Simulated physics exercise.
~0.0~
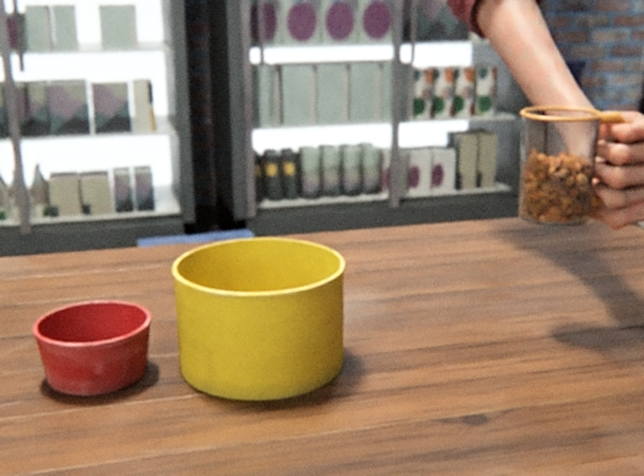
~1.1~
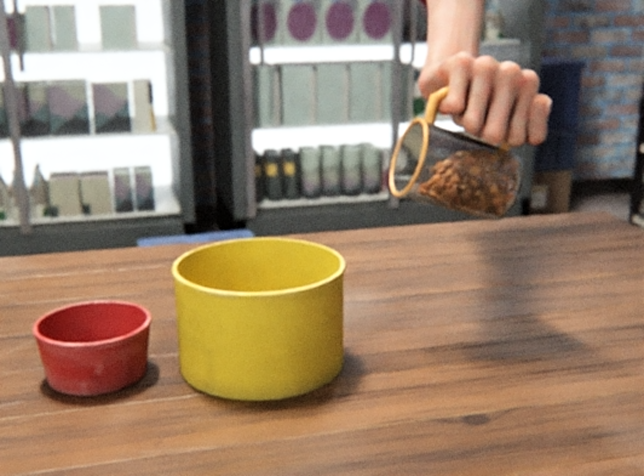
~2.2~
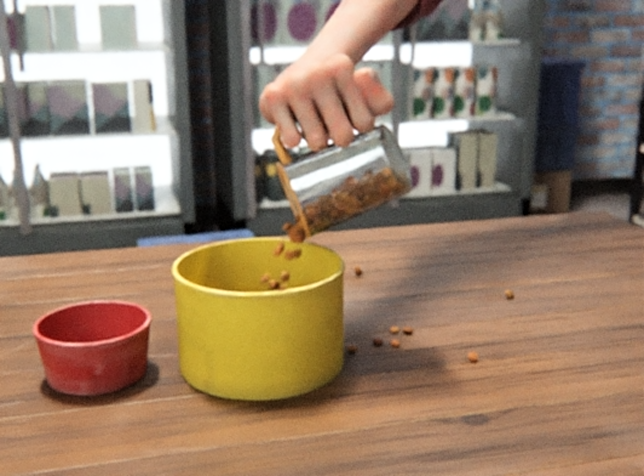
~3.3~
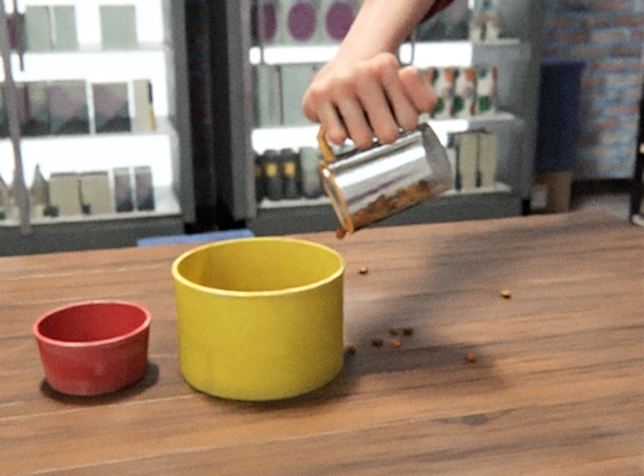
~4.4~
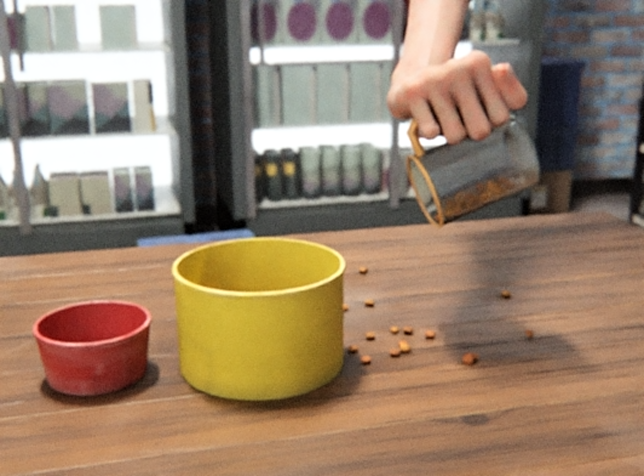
A hand holds a clear cup with a yellowish rim, partly filled with brown kibble, at the right above a wooden table, seen from the front and slightly above. A wide yellow pot stands left of centre with a small red dish to its left, and lit shelves of goods line the background. The hand carries the cup left, tipping it on its side, and pours kibble into the yellow pot, while some pieces scatter on the table. It then moves back right, still tilted, with some kibble left inside, more pieces lying on the wood and the red dish untouched.
